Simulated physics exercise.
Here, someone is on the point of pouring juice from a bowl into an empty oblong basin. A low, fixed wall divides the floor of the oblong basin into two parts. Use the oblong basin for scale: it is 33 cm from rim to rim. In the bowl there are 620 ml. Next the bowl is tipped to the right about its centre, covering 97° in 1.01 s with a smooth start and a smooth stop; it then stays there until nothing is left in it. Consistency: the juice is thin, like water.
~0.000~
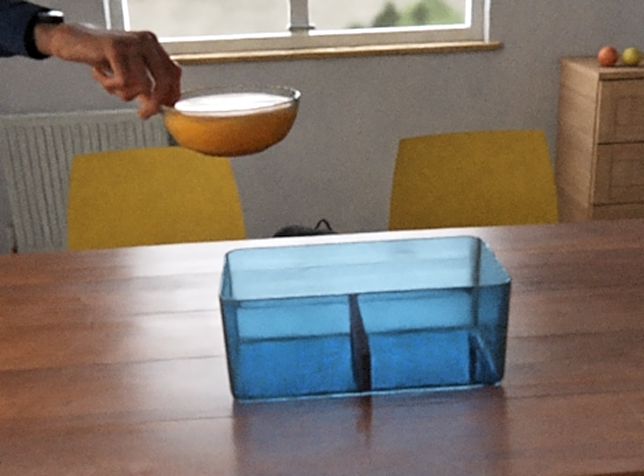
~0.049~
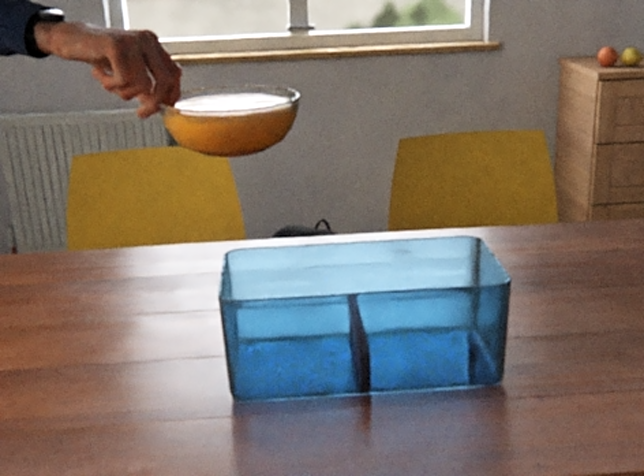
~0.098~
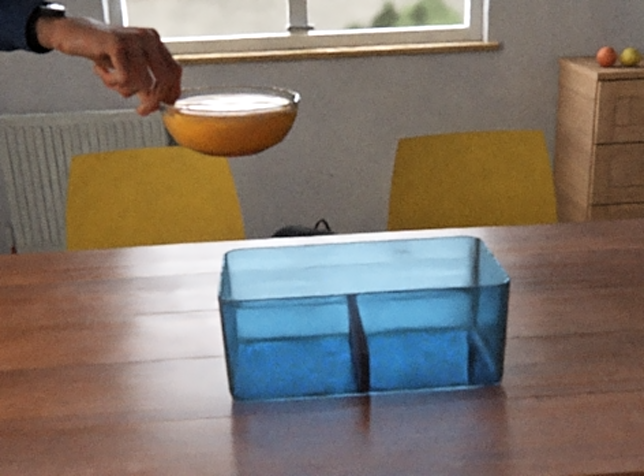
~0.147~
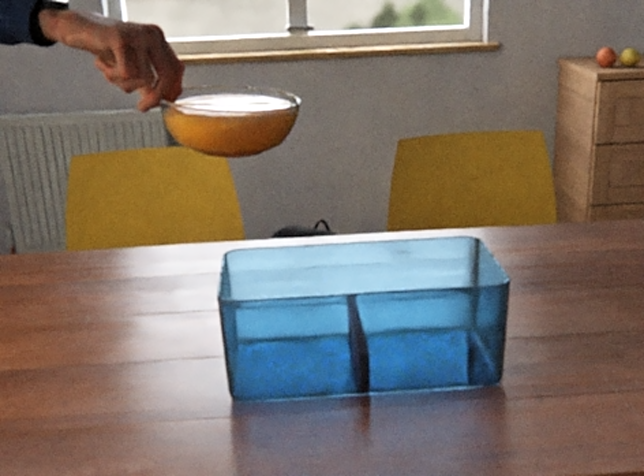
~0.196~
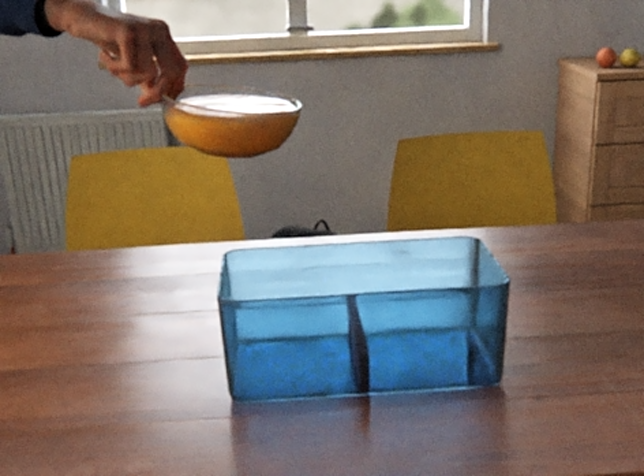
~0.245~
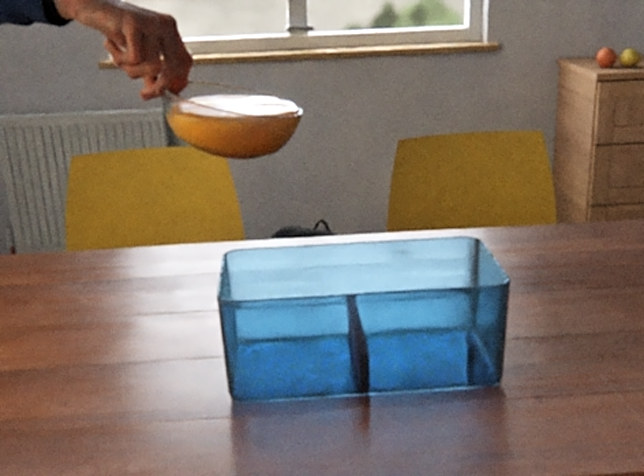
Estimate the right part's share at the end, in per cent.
Roughly 67 per cent is in the right part.
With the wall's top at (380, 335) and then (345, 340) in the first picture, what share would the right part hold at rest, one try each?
I'd say 45 percent on the first go, 75 percent on the next.
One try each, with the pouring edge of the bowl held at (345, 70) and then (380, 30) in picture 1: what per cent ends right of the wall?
90 and 85 %.
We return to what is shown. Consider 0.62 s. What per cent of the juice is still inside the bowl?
Still held: Roughly 30 % of the total.
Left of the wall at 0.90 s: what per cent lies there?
The fraction is near 24 percent.
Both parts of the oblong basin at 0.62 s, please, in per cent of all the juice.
Left roughly 5, right roughly 16.
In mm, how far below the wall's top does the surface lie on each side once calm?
On the left it's about 42 mm; on the right, about 34 mm.
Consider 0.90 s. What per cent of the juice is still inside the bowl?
Close to 1 percent of the total.
Then, 0.62 s in, the tilt is 66° and 30 per cent is still to pour, 5 is left of the wall and 17 right of it.
Then, 0.90 s in, the tilt is 94° and 1 per cent is still to pour, 25 is left of the wall and 66 right of it.
Then, 1.19 s in, the tilt is 97° and 0 per cent is still to pour, 32 is left of the wall and 67 right of it.
Then, 1.51 s in, the tilt is 97° and 0 per cent is still to pour, 32 is left of the wall and 67 right of it.
Finally, 32 per cent lies left of the wall, 67 right of it and 1 outside.
